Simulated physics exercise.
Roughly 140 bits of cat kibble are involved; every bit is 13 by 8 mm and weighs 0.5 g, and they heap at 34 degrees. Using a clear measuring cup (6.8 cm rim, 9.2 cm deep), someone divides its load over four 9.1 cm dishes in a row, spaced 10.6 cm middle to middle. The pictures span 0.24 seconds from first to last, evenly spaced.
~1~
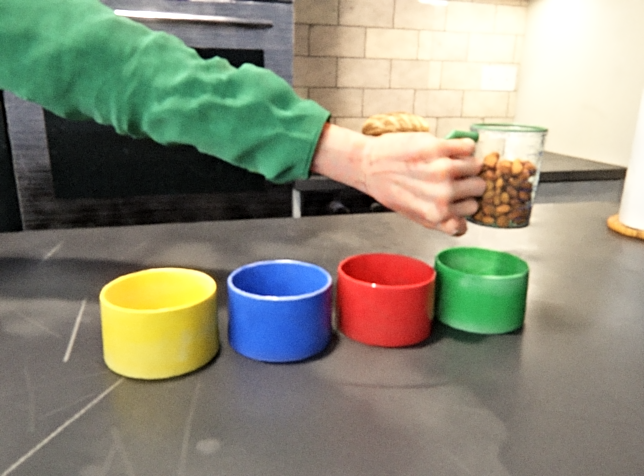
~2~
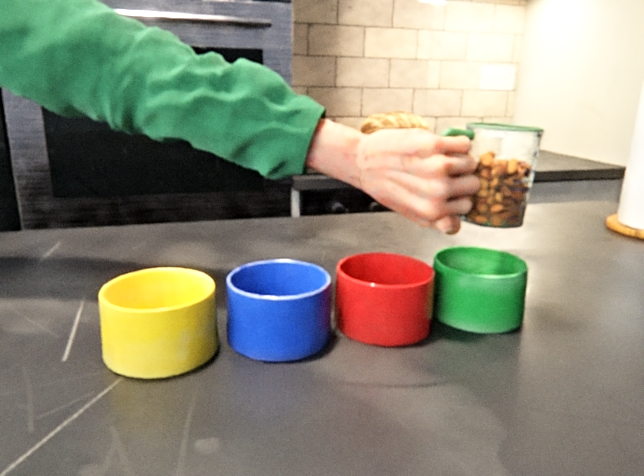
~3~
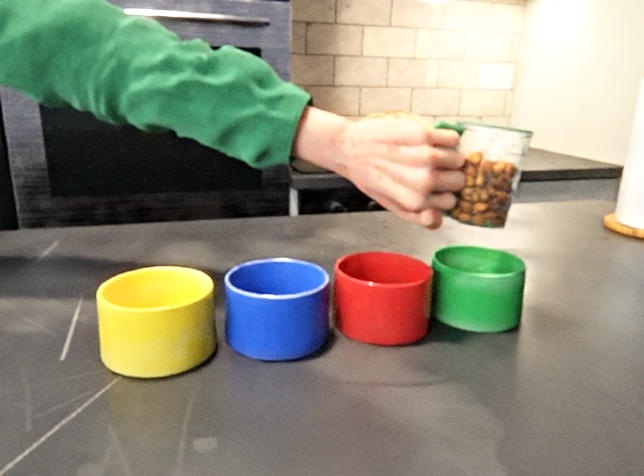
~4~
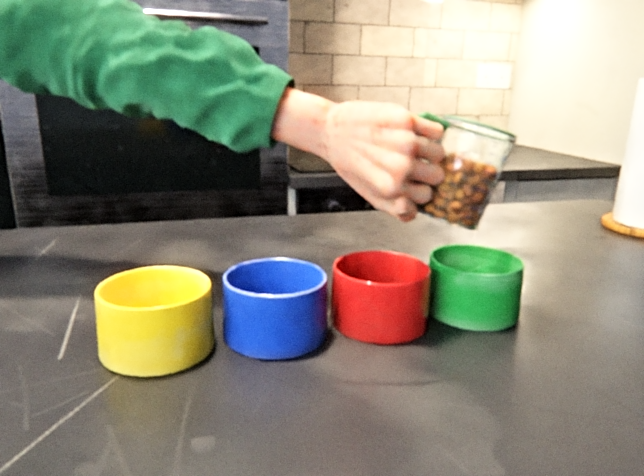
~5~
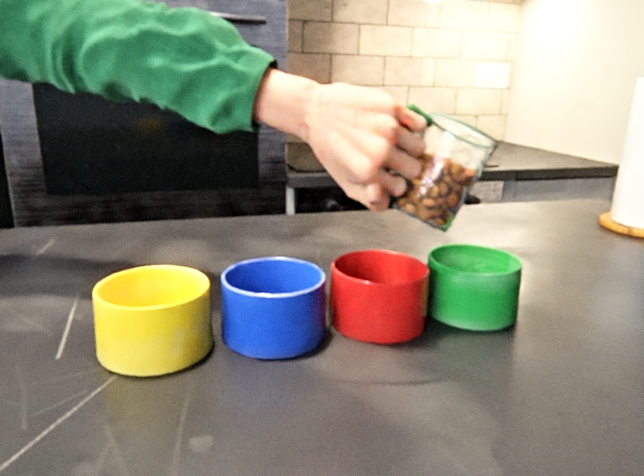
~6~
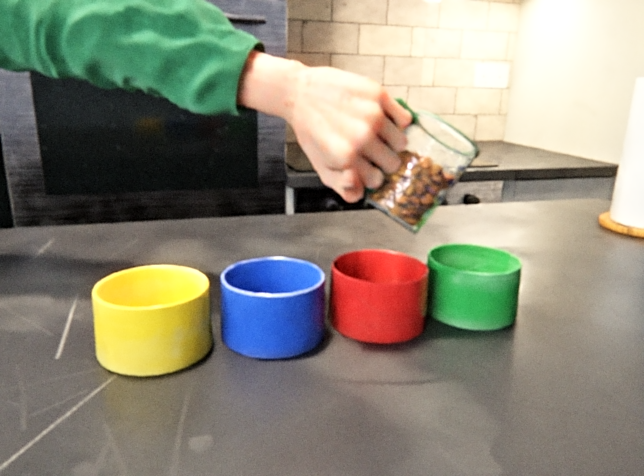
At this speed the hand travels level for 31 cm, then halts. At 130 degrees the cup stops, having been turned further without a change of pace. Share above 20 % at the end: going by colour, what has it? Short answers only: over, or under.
Red dish: Not in excess of a fifth; blue dish: In excess of a fifth; green dish: Not in excess of a fifth; yellow dish: Not in excess of a fifth; counter: In excess of a fifth.
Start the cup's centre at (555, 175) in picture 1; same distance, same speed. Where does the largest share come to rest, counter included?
Blue.
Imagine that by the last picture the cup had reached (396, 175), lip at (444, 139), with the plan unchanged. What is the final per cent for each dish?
In the end red holds 0, blue holds 80, green holds 0, yellow holds 0.
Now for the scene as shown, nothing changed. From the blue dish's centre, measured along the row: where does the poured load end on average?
Some 2 centimetres out on the left-hand side of that dish.
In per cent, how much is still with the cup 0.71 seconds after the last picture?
About 35 percent of the load.
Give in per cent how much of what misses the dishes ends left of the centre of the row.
I'd say near 100 percent.
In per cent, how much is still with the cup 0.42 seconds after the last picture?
Around 95 in a hundred.
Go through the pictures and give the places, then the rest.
Cup at (503, 175), tilt 0 degrees, lip at (538, 127), moved 0.0 cm; middle of the pieces at (501, 184); green dish at (482, 261); red dish at (387, 270); blue dish at (280, 279); yellow dish at (160, 289), in the first frame.
Cup at (497, 175), tilt 2 degrees, lip at (534, 128), moved 0.5 cm; middle of the pieces at (496, 183), in the second frame.
Cup at (484, 174), tilt 7 degrees, lip at (524, 131), moved 1.8 cm; middle of the pieces at (482, 183), in the third frame.
Cup at (462, 174), tilt 16 degrees, lip at (507, 137), moved 3.9 cm; middle of the pieces at (459, 182), in the fourth frame.
Cup at (440, 174), tilt 25 degrees, lip at (489, 145), moved 6.2 cm; middle of the pieces at (436, 182), in the fifth frame.
Cup at (418, 175), tilt 34 degrees, lip at (470, 153), moved 8.5 cm; middle of the pieces at (413, 182); green dish at (474, 258); red dish at (380, 266); blue dish at (273, 276); yellow dish at (152, 286), in the sixth frame.
Then, 0.25 s after the last picture, tilt 82 degrees; cup holds 100 %.
Then, 0.42 s after the last picture, tilt 115 degrees; cup holds 95 %, blue 5 %.
Then, 0.71 s after the last picture, tilt 130 degrees; cup holds 35 %, blue 30 %, yellow 5 %.
In the end, red 0 %, blue 70 %, green 0 %, yellow 5 %, counter 25 %.
